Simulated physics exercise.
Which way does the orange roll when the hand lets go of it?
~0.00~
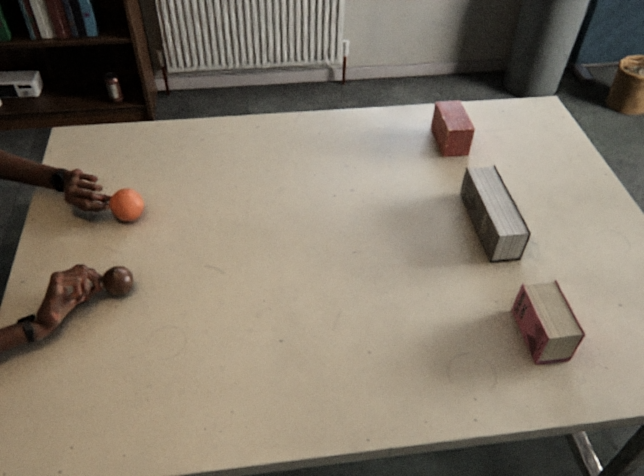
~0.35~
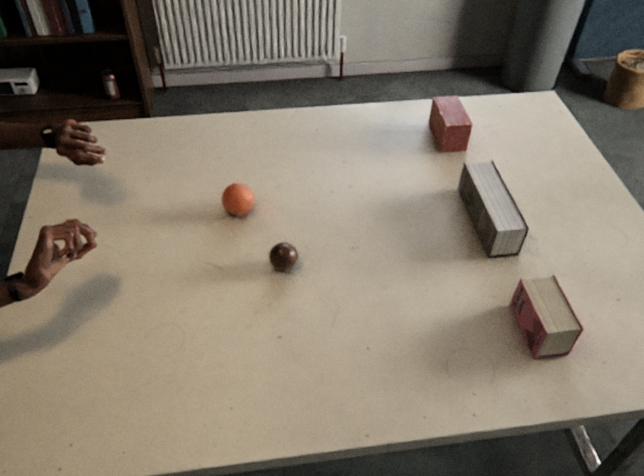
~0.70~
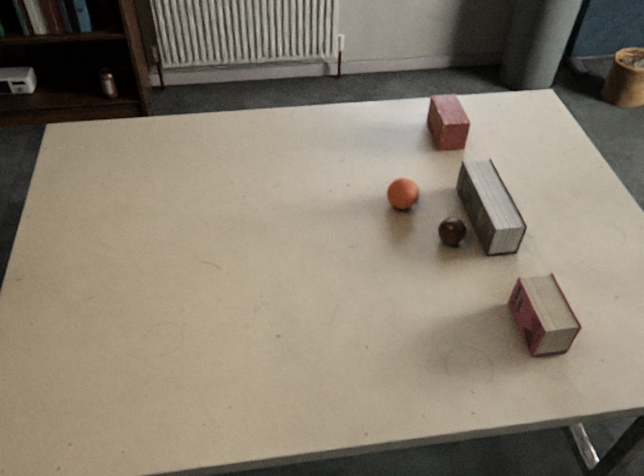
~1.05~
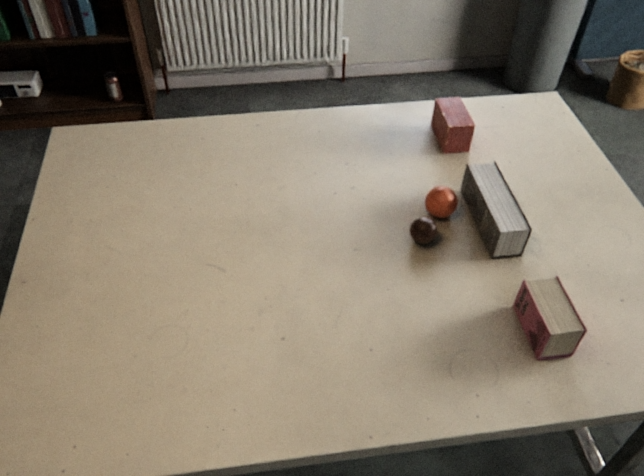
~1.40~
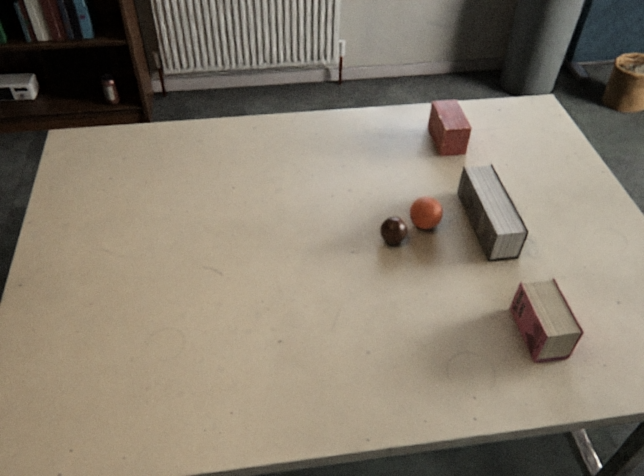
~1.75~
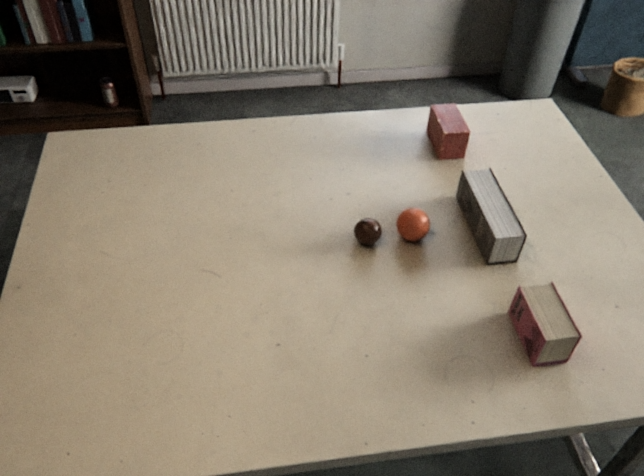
It rolls to the right across the table, towards the grey book, before coming back a little way.
